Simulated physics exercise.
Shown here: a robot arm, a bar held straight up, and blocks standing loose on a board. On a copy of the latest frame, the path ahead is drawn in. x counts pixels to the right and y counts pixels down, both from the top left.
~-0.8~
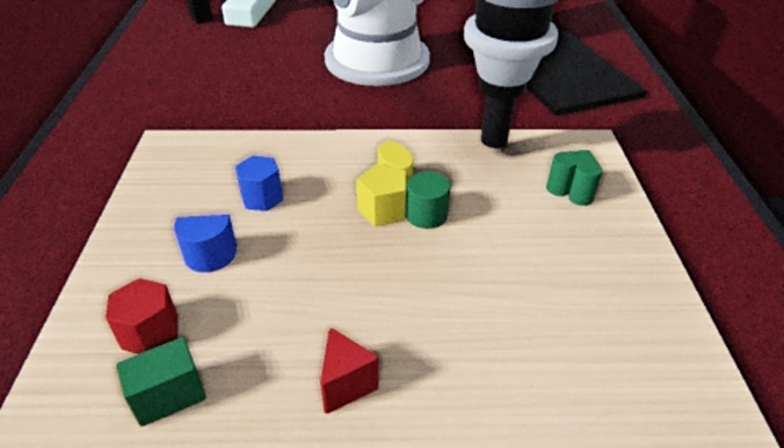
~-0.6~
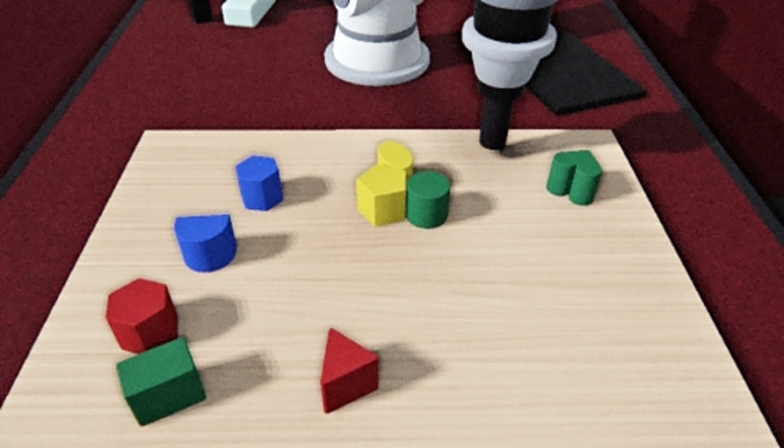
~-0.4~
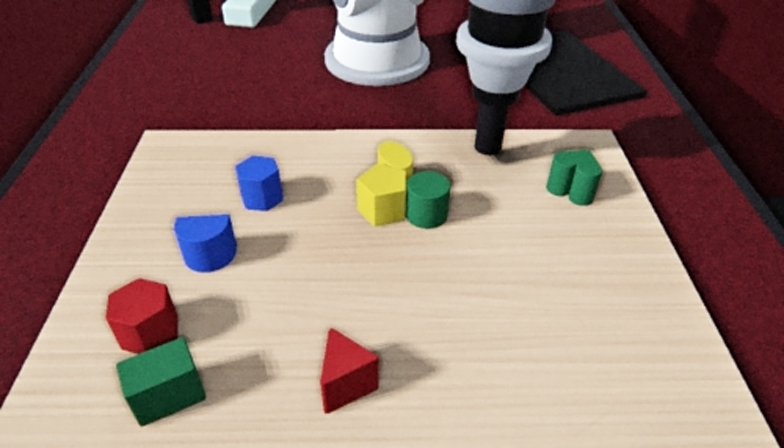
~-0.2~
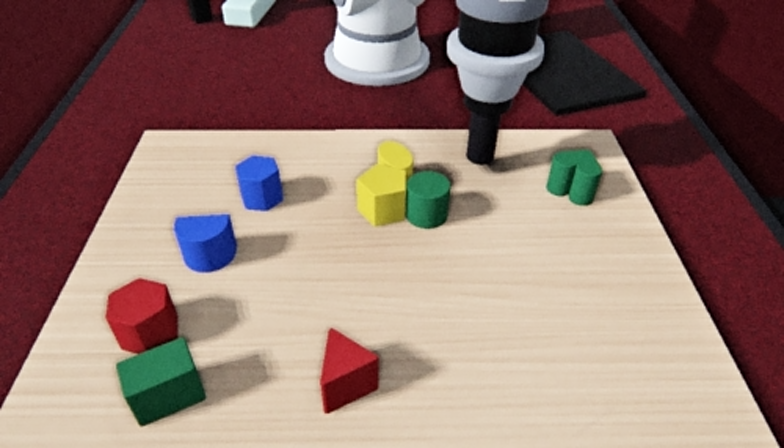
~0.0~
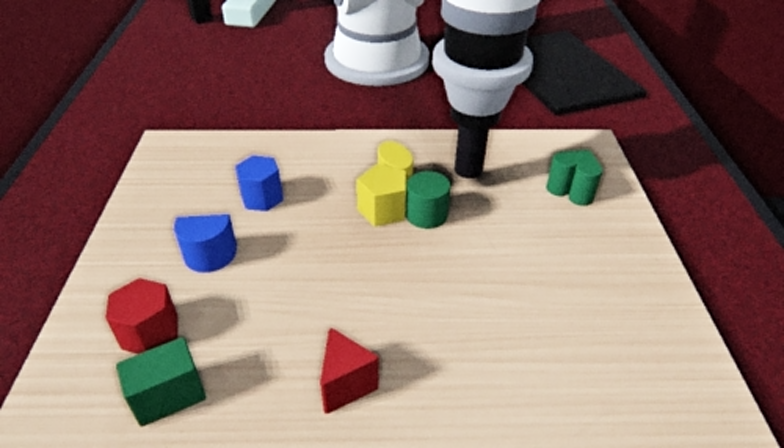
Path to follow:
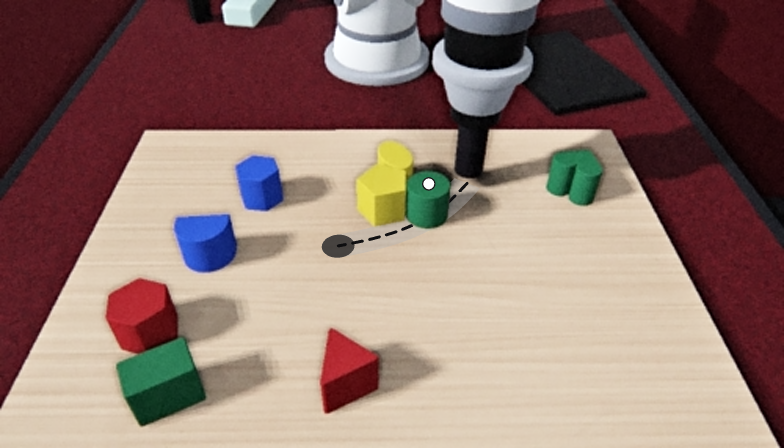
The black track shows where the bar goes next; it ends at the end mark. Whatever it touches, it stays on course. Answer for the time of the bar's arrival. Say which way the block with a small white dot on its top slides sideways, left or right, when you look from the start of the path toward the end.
Toward the left.
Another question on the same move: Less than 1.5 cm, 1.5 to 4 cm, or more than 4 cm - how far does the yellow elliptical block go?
Goes under 1.5 cm.
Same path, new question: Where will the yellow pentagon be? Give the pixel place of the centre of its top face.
Its top middle: (364, 181).
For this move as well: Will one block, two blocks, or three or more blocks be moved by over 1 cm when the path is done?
That makes 2 blocks.
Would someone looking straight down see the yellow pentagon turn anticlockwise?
The answer is no.
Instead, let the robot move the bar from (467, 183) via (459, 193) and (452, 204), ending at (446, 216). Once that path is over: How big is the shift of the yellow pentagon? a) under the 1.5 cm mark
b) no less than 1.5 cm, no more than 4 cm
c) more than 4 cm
I'll go with a - under the 1.5 cm mark.
The drawn path runs from (467, 183) by way of (438, 211) and (394, 233) to (338, 246); the dot is on the green cylinder.
On the path given first. One third of the way, bar at (438, 198); yellow pentagon at (373, 182), turned 35° clockwise; green cylinder at (412, 196).
Two thirds of the way, bar at (392, 220); yellow pentagon at (369, 182), turned 45° clockwise; green cylinder at (368, 223).
At the end, bar at (337, 233); yellow pentagon at (364, 181), turned 60° clockwise; yellow elliptical block not moved; green cylinder at (335, 243).
